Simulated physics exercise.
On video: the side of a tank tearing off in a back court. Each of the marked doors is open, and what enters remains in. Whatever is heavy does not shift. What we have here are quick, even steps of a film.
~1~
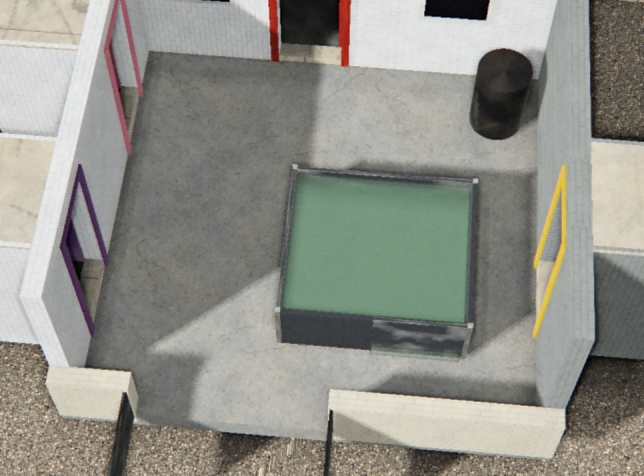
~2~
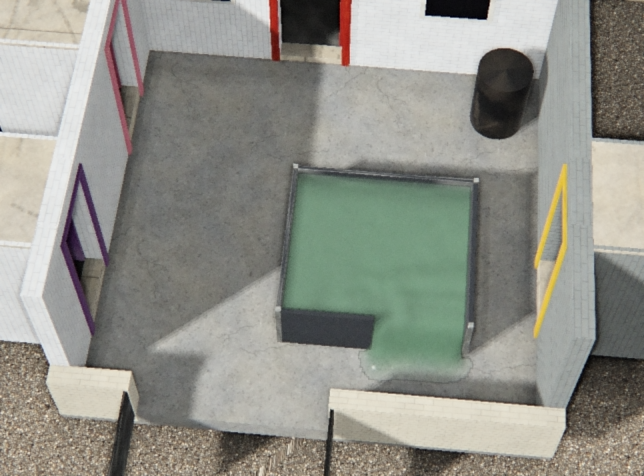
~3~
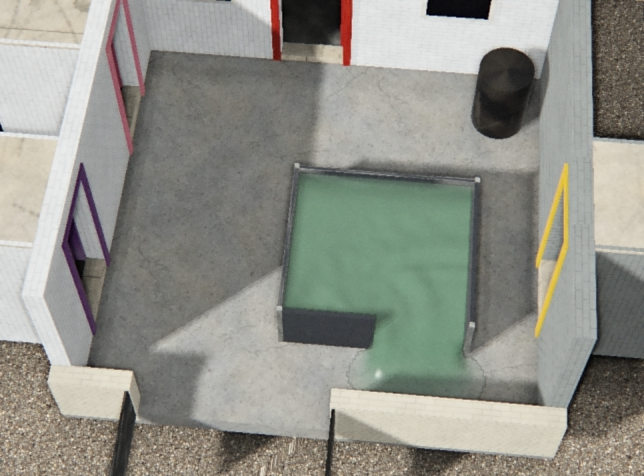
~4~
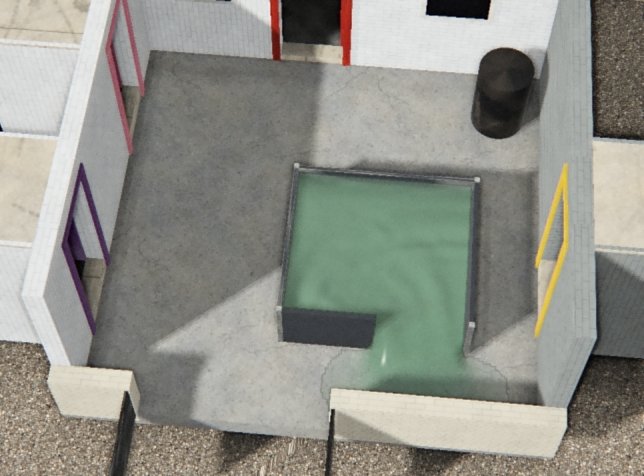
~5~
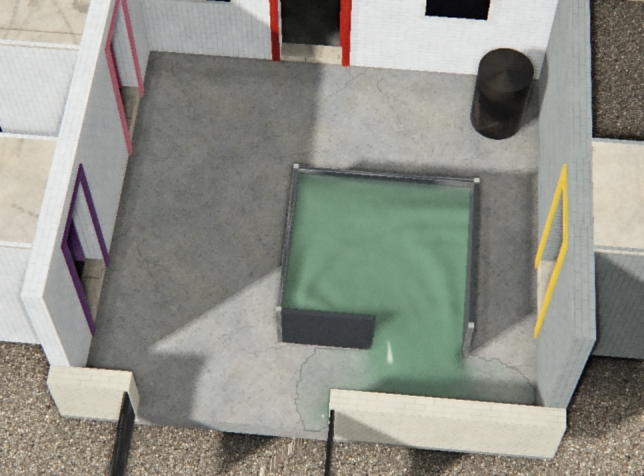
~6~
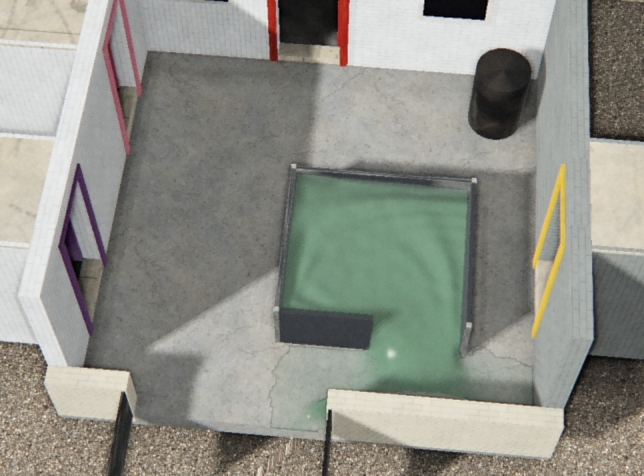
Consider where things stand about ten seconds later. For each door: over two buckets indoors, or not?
The pink door sees no more than two buckets come in. The yellow door sees no more than two buckets come in. The purple door sees no more than two buckets come in. The red door sees no more than two buckets come in.
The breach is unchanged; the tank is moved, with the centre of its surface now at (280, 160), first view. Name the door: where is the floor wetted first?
That's the yellow-painted one.
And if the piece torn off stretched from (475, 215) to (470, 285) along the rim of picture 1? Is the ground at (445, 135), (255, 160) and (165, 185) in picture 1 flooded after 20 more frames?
Sequence: Wetted / spared / spared.
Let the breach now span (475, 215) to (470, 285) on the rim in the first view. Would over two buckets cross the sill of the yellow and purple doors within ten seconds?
Yellow door: Above the limit; purple door: Below the limit.
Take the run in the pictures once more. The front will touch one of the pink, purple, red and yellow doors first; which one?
It's the yellow door.
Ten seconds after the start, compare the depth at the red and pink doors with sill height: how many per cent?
The first comes to about 110 percent, the second to about 50 percent.
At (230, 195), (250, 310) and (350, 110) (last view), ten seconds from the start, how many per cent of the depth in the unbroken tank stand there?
The depths come to near 12, 18 and 12 per cent respectively.
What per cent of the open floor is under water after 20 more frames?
My estimate is near 60 per cent.
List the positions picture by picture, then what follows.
Still water in the tank at (379, 247), in the first frame.
Water pours out at (418, 339) and has run to (367, 367), in the second frame.
Water pours out at (419, 340) and has run to a hidden place, in the third frame.
Water pours out at (419, 341) and has run to a hidden place, in the fourth frame.
Water pours out at (418, 342) and has run to a hidden place, in the fifth frame.
Water pours out at (416, 342) and has run to a hidden place, in the sixth frame.
A moment on, water covers 20 % of the floor; the pink door not reached, the yellow door wet at the sill, nothing in, the purple door not reached, the red door not reached.
Next, water covers 40 % of the floor; the pink door not reached, the yellow door wet at the sill, nothing in, the purple door wet at the sill, nothing in, the red door not reached.
Then, water covers 60 % of the floor; the pink door wet at the sill, nothing in, the yellow door wet at the sill, nothing in, the purple door wet at the sill, nothing in, the red door wet at the sill, nothing in.
Later, water covers 95 % of the floor; the pink door wet at the sill, nothing in, the yellow door wet at the sill, nothing in, the purple door under two buckets in, the red door wet at the sill, nothing in.
In the end, water covers 100 % of the floor; the pink door wet at the sill, nothing in, the yellow door wet at the sill, nothing in, the purple door under two buckets in, the red door under two buckets in.
